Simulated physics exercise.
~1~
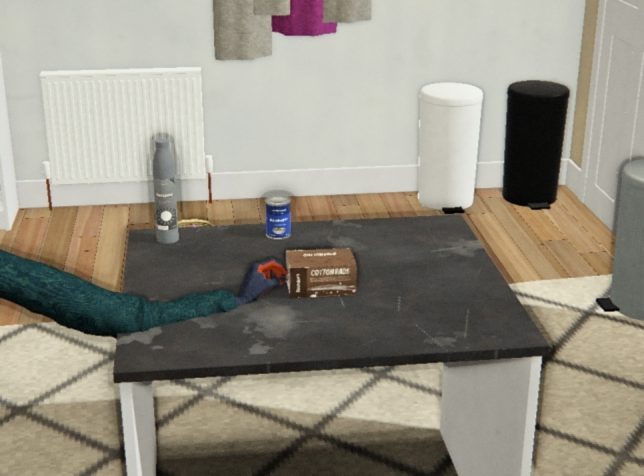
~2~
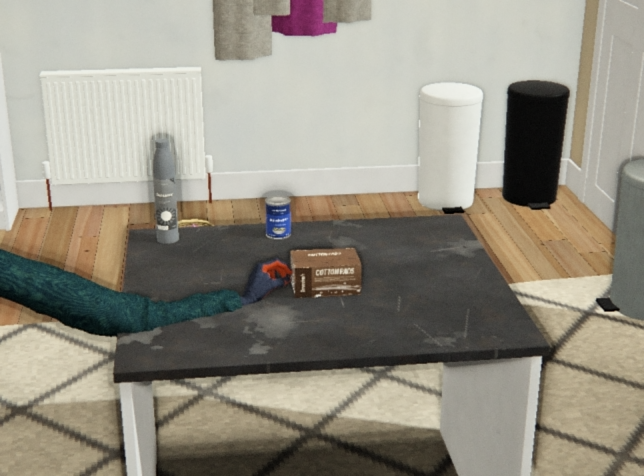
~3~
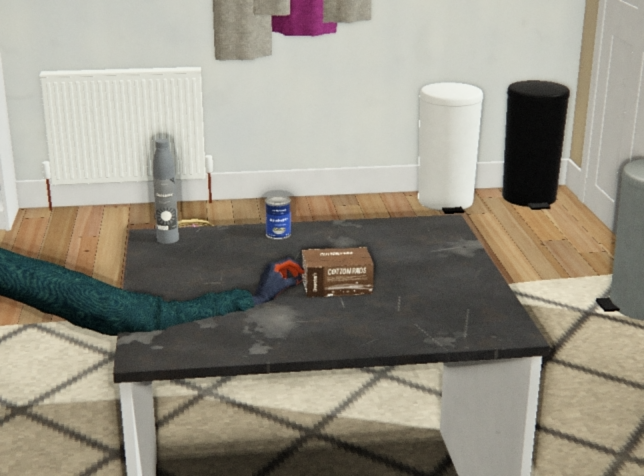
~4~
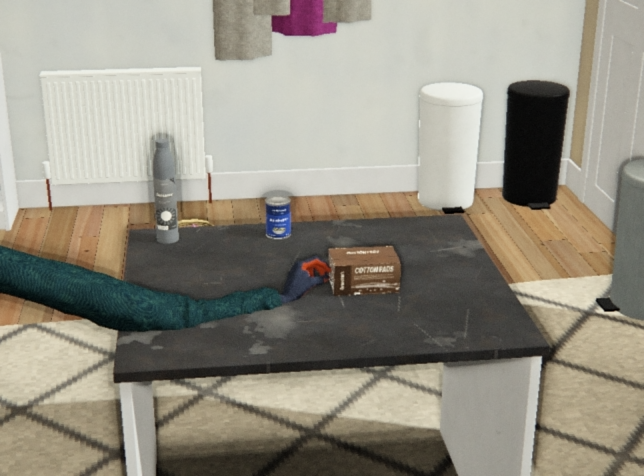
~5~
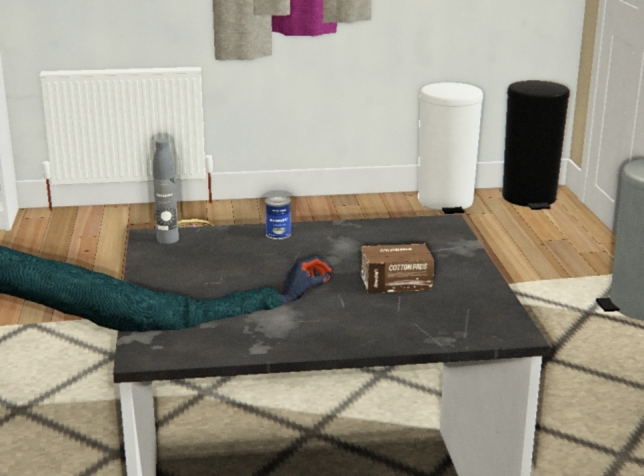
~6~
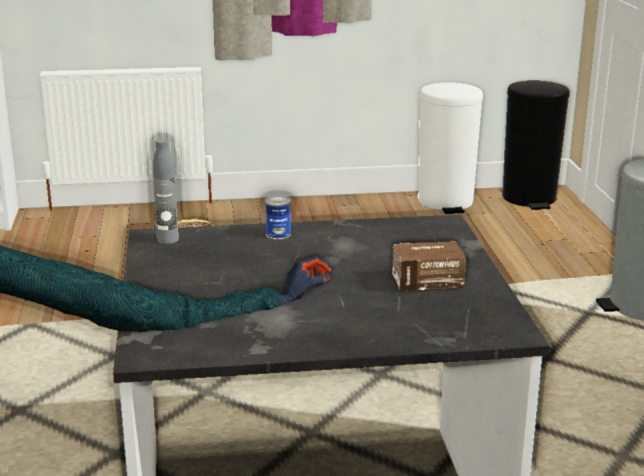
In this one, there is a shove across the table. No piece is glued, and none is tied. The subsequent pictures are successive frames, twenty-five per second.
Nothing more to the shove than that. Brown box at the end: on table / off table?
Oh, it parts company with the table this time.
Then, 0.20 s on from there, brown box now off the table.
Then, 0.40 s on from there, things are still on the move.
Then, 0.60 s on from there, as before.
In the end, off the table, brown box.
